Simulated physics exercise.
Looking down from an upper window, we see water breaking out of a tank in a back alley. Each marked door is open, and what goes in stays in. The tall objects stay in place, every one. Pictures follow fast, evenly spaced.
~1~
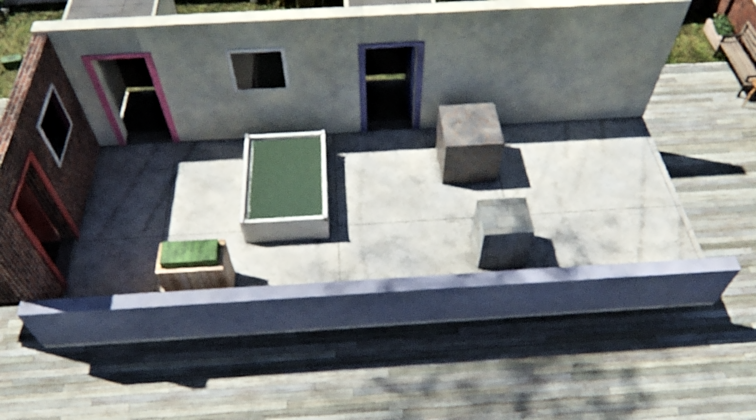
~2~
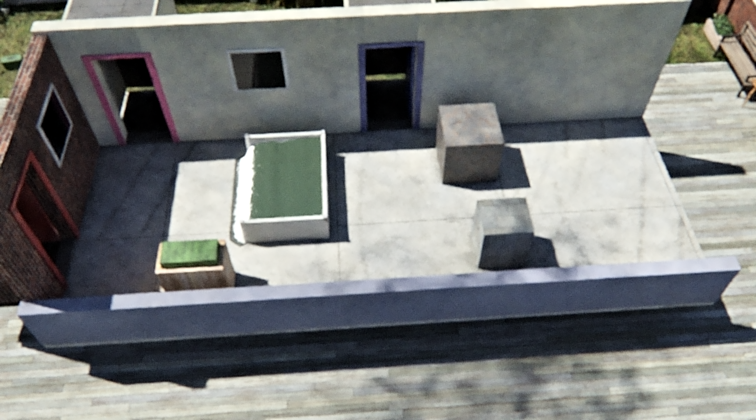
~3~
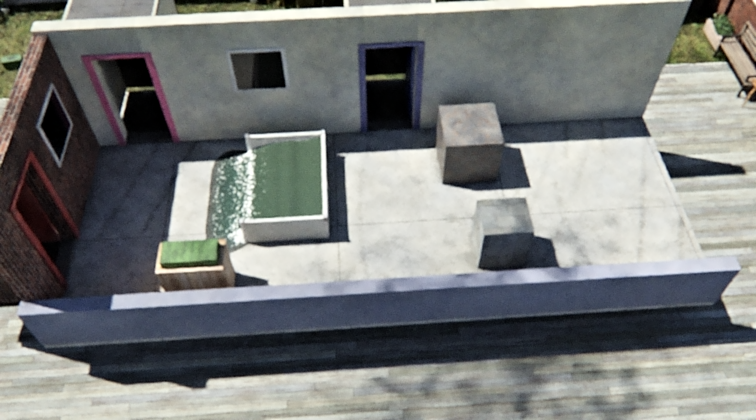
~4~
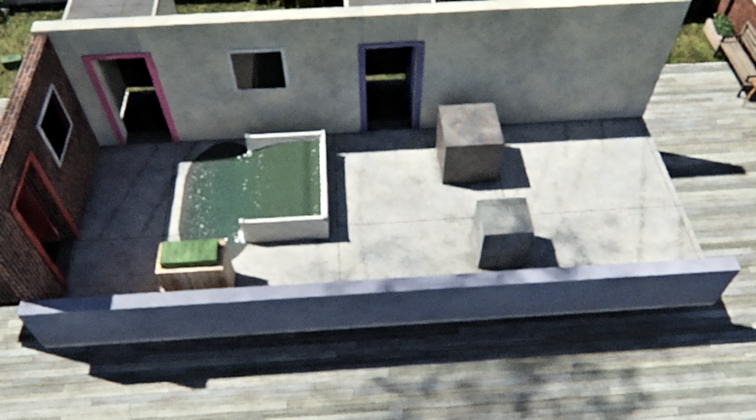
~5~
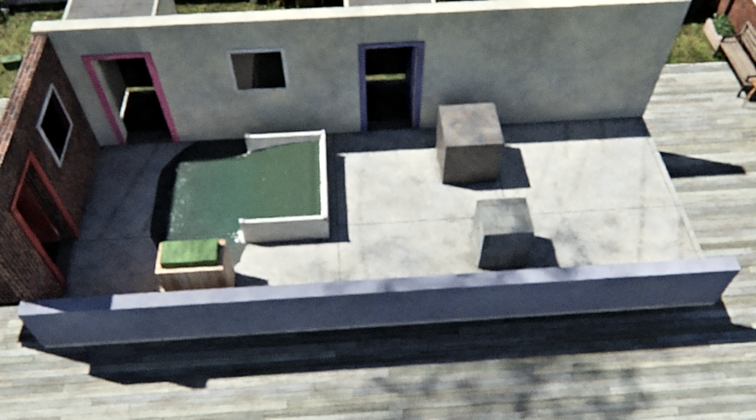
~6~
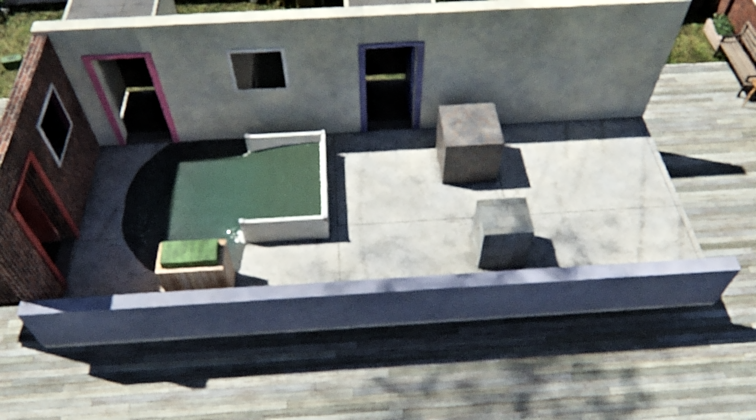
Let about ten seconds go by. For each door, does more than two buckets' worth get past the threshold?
The blue door will respect the limit; the red door will break the limit; the pink door will break the limit.
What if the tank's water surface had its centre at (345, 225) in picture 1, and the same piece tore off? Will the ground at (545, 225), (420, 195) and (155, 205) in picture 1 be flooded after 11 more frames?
So, in the order given, I'd say unaffected, unaffected, soaked through.
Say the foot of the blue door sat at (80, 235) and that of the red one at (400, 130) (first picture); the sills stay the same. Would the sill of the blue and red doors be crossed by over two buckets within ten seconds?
My reading: Blue goes over; red lets less in.
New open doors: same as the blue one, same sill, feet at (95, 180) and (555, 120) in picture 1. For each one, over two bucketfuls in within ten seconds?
Taken in sequence: Exceeded, then not exceeded.
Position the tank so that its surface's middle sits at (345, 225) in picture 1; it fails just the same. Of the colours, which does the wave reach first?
That's the door marked red.
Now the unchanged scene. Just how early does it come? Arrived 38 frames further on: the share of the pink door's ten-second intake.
Roughly 100 percent.
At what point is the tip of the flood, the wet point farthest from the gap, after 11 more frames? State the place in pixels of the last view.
Near (57, 324).
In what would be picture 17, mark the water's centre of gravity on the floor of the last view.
I'd put my finger on (176, 202).
A moment on, water covers 25 % of the floor; the blue door not reached, the red door under two buckets in, the pink door wet at the sill, nothing in.
Next, water covers 25 % of the floor; the blue door not reached, the red door over two buckets in, the pink door under two buckets in.
Then, water covers 30 % of the floor; the blue door not reached, the red door far over two buckets in, the pink door over two buckets in.
Later, water covers 45 % of the floor; the blue door not reached, the red door far over two buckets in, the pink door over two buckets in.
In the end, water covers 60 % of the floor; the blue door wet at the sill, nothing in, the red door far over two buckets in, the pink door over two buckets in.
